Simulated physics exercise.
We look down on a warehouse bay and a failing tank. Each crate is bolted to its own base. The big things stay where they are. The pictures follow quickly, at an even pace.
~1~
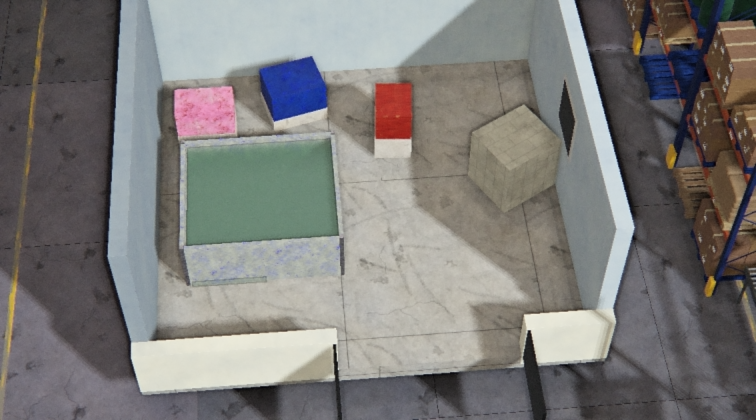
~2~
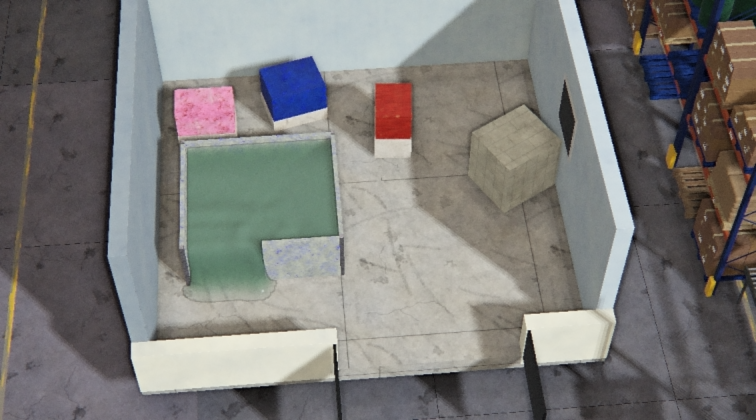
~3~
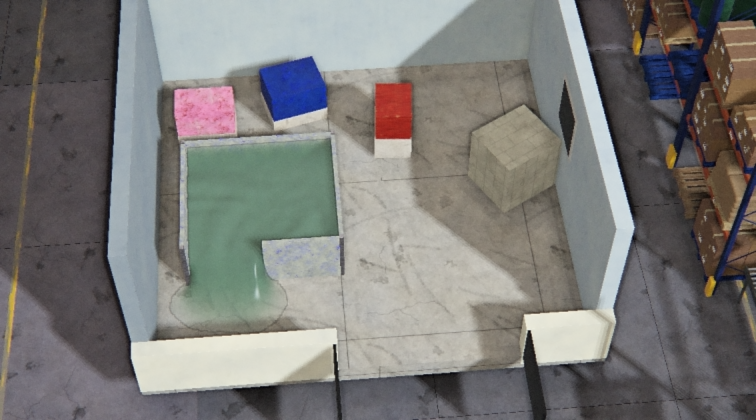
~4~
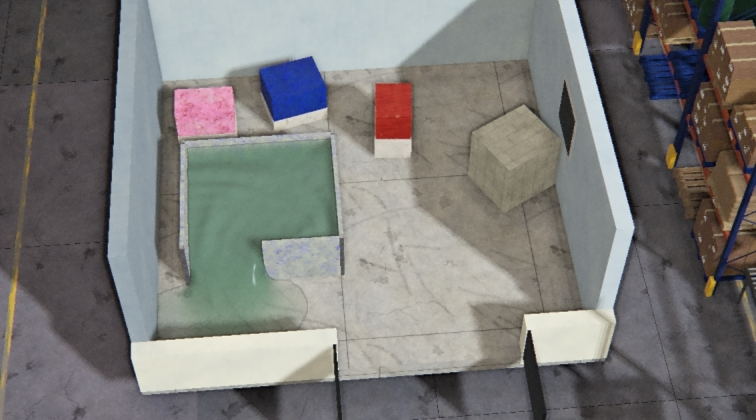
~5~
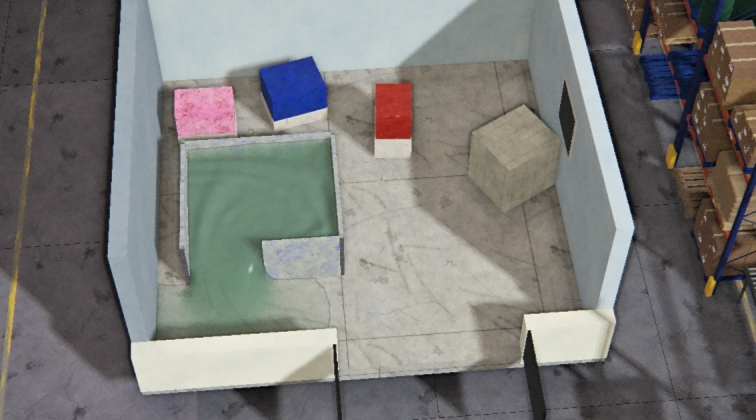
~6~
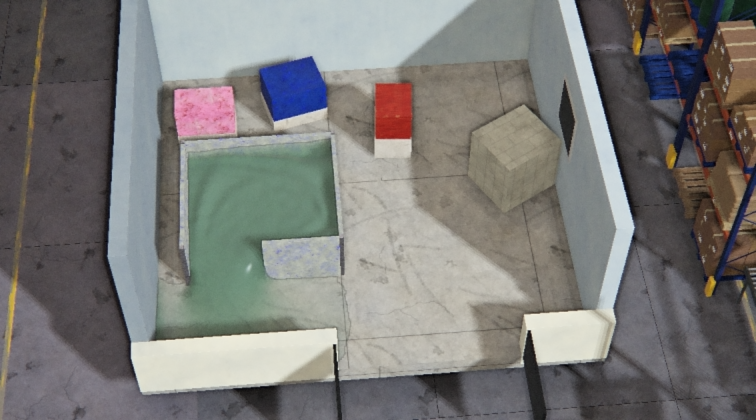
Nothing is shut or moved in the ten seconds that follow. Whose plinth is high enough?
One by one: The pink crate escapes dry; the red crate escapes dry; the blue crate escapes dry.
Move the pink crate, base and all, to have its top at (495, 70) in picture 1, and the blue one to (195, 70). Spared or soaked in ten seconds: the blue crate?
Then: The blue one is soaked.
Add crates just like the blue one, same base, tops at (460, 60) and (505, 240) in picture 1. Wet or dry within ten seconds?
In turn: Keeps dry, is soaked.
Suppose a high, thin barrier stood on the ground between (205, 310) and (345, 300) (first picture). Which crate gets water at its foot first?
First comes the crate marked pink.
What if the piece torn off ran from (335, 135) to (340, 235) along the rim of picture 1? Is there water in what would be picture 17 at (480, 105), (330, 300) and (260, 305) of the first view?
In that order: Flooded, free of water, no water.
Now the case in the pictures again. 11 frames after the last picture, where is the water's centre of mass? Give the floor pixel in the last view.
At about (258, 266).
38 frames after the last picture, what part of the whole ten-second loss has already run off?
Near 45 in a hundred.
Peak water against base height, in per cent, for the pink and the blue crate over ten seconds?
About 40 and 70 per cent.
A moment on, water covers 15 % of the floor; the pink crate not reached, the red crate not reached, the blue crate not reached.
Next, water covers 35 % of the floor; the pink crate water round its plinth, the red crate not reached, the blue crate not reached.
Then, water covers 65 % of the floor; the pink crate water round its plinth, the red crate water round its plinth, the blue crate water round its plinth.
Later, water covers 90 % of the floor; the pink crate water round its plinth, the red crate water round its plinth, the blue crate water round its plinth.
In the end, water covers 100 % of the floor; the pink crate stayed above the water, the red crate stayed above the water, the blue crate stayed above the water.
